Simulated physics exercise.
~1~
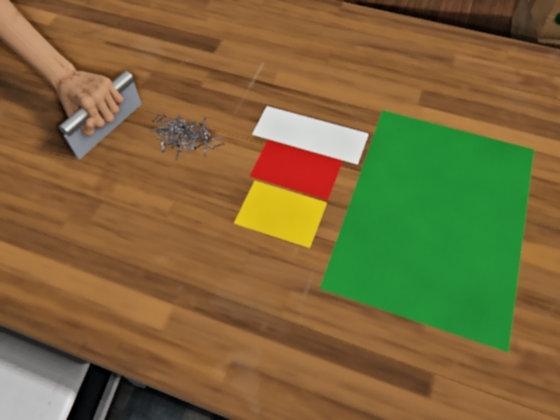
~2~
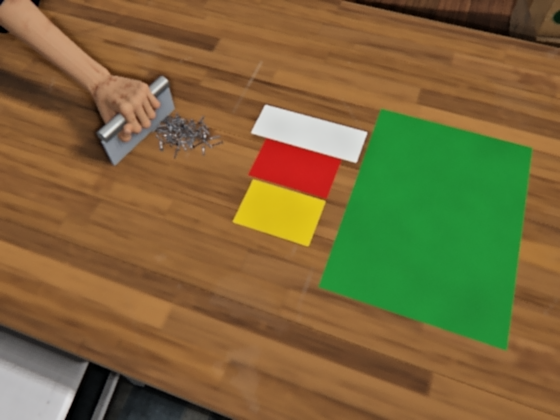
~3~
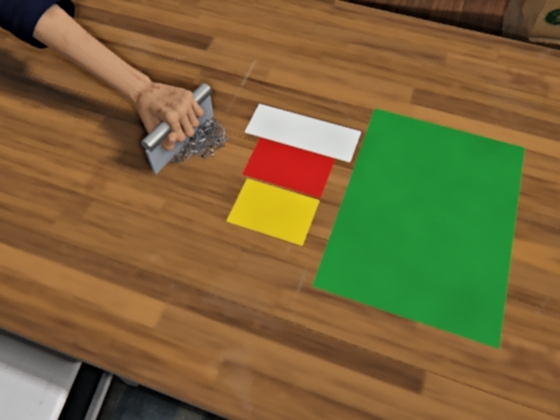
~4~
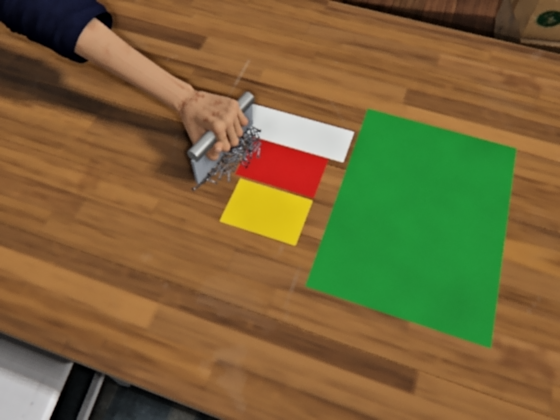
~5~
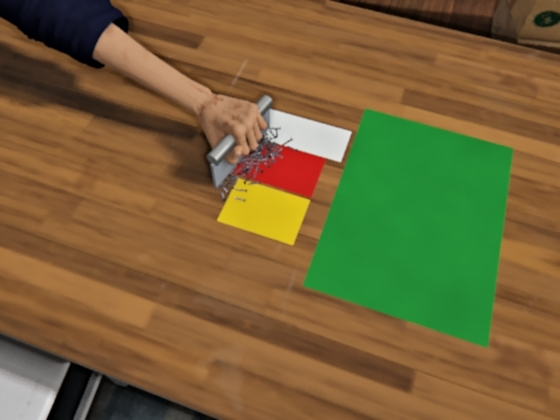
A large green sheet lies on the right of a wooden worktop, seen from above at a slant, with smaller white, red and yellow sheets stacked in a column to its left. Farther left, a hand in a dark sleeve grips a metal scraper beside a loose pile of small steel screws. The hand slides the scraper right until it meets the pile, then pushes the screws along toward the small sheets. They spill mostly onto the red sheet, where the scraper stops at its left edge, with a few on the white and yellow, some still on bare wood, and the green sheet clear.
